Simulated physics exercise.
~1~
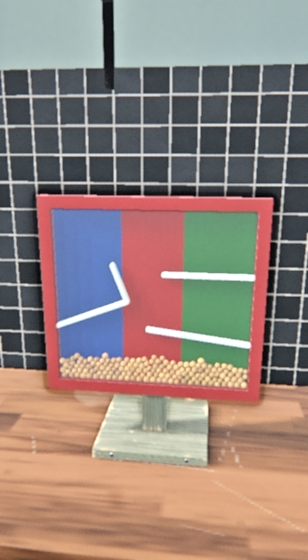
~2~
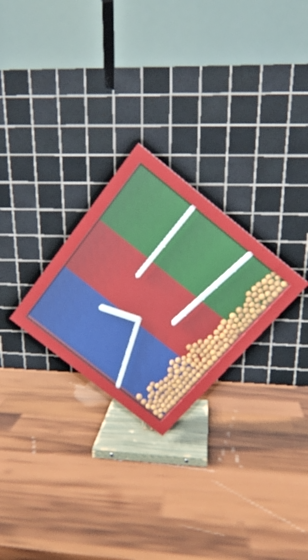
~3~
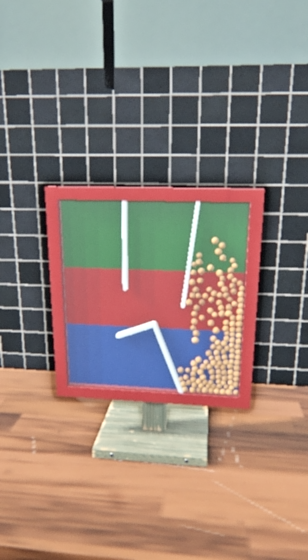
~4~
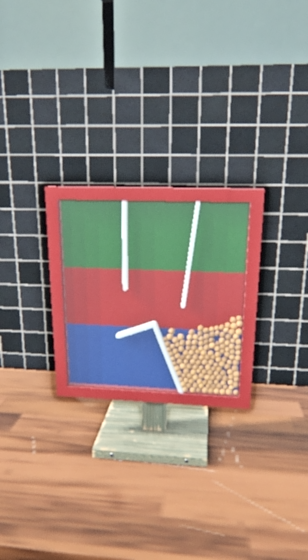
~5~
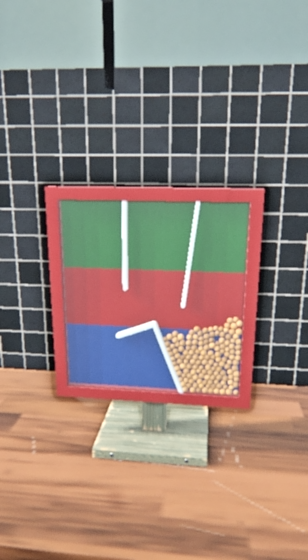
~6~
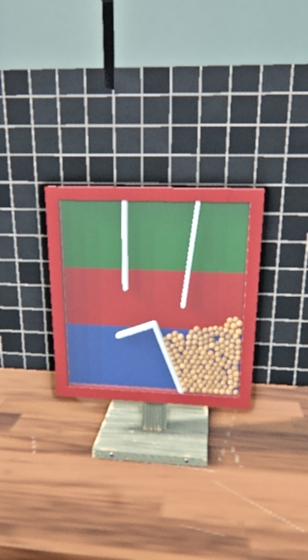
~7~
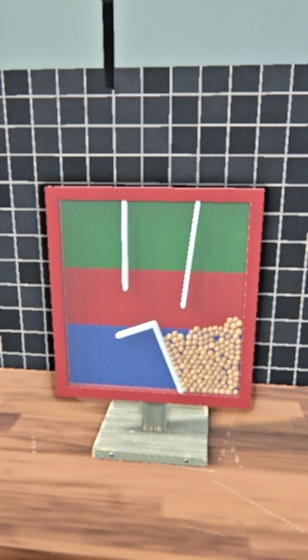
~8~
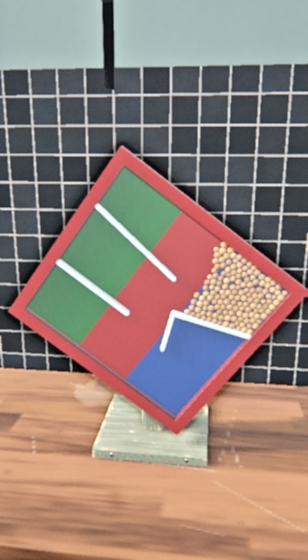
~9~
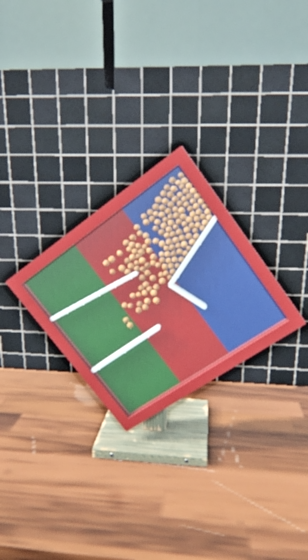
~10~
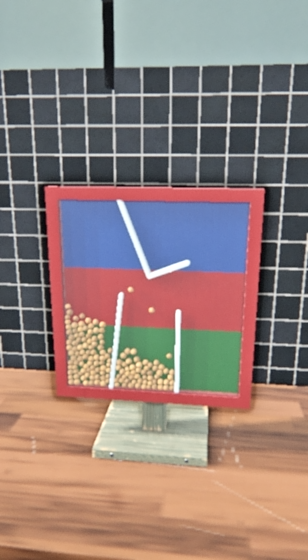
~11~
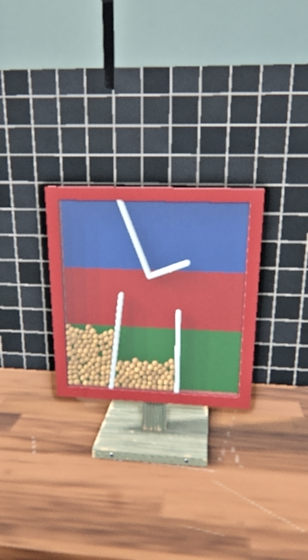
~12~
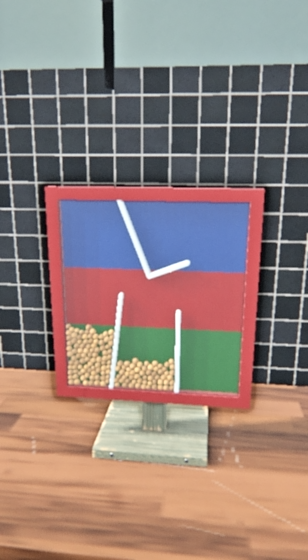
In a kitchen-like spot seen from the front, a square red-framed case stands on a pale block on a wooden counter before black tiles. Its back is striped blue, red and green from left to right, with white bars across it and small wooden beads along the bottom. The case turns anticlockwise a quarter turn, and the beads tumble to the right, settling mostly against the blue strip. After a pause it turns on the same way, carrying the beads up until they spill leftward. It stops with green lowest, and the beads rest there in two uneven heaps at the left and middle.
